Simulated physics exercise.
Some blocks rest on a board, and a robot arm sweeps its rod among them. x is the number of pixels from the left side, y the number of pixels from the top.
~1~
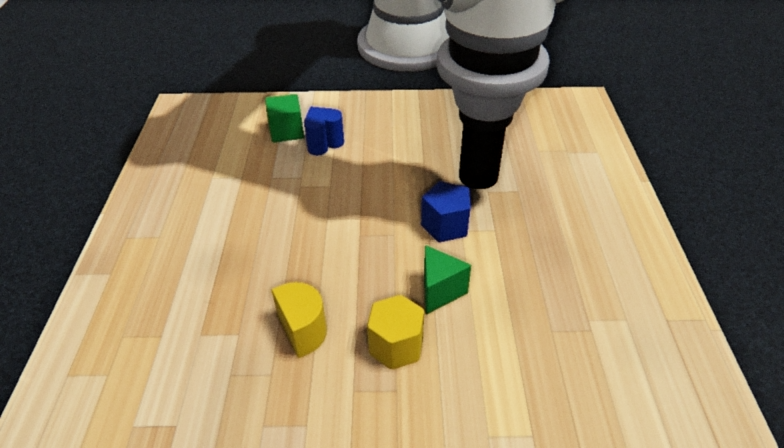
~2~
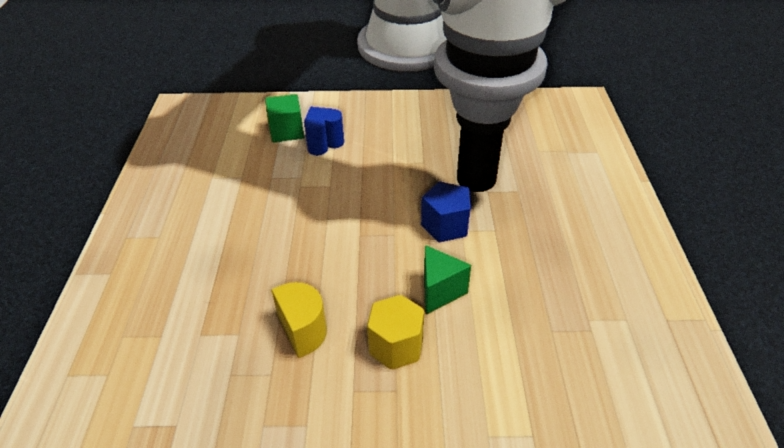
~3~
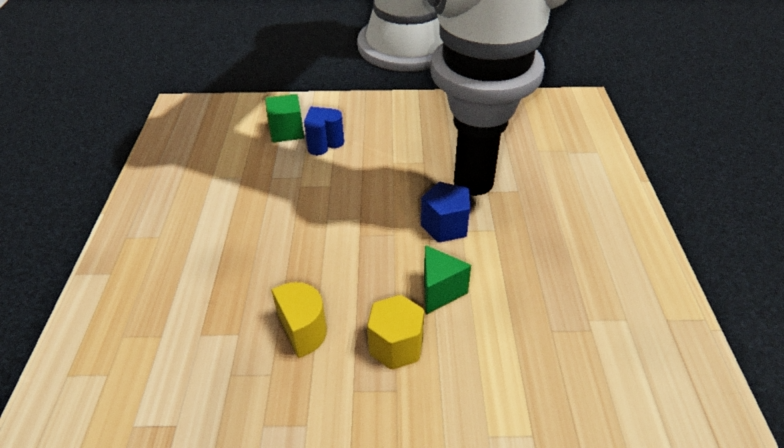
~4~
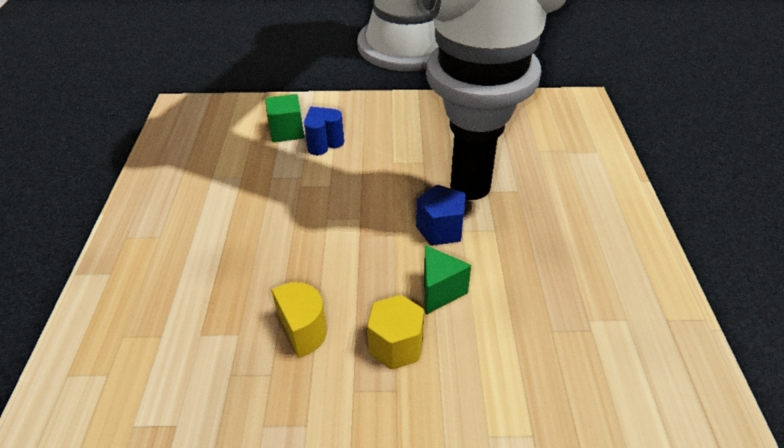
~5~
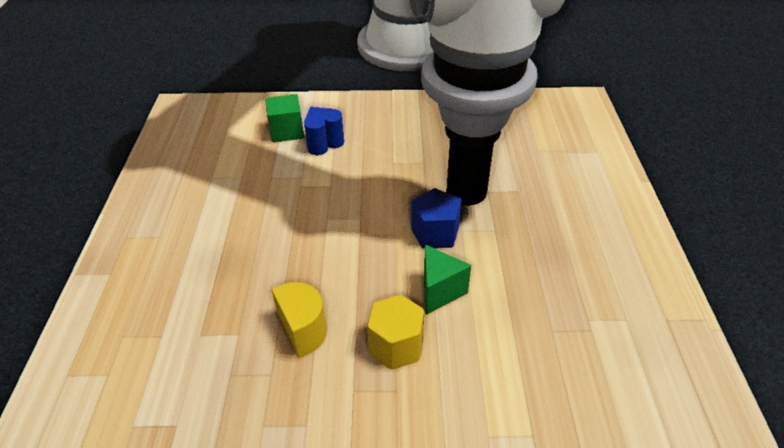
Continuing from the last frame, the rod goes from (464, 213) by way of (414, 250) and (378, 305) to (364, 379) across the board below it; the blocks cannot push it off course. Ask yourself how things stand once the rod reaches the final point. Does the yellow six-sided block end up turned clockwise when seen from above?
My answer is no.
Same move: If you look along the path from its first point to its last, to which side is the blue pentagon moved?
Answer: Right.
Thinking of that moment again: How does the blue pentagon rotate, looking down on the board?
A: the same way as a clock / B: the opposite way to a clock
A (the same way as a clock)
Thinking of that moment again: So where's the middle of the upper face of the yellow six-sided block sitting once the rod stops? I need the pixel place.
My best guess is (416, 373).
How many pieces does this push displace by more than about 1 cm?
Blocks moved: Two.
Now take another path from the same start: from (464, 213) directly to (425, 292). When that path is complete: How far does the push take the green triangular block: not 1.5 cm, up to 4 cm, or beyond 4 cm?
It shifts by 1.5 to 4 cm.
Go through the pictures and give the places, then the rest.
In the first frame, tip of the rod (478, 177), middles of tops, yellow six-sided block (396, 317), blue pentagon (448, 197), green triangular block (442, 265).
In the second frame, rod (476, 180), nothing pushed.
In the third frame, rod (474, 183), nothing pushed.
In the fourth frame, rod (470, 187), blue pentagon (443, 200).
In the fifth frame, rod (467, 192), yellow six-sided block (396, 317), blue pentagon (437, 204), green triangular block (442, 265).
The first path, step by step. One third of the way, rod (413, 231); blue pentagon (373, 237), turned 30° clockwise.
Two thirds of the way, rod (377, 287); blue pentagon (334, 260), turned 75° clockwise.
At the end, rod (363, 360); yellow six-sided block (416, 373), turned 75° anticlockwise; blue pentagon (334, 260), turned 75° clockwise; green triangular block unmoved.
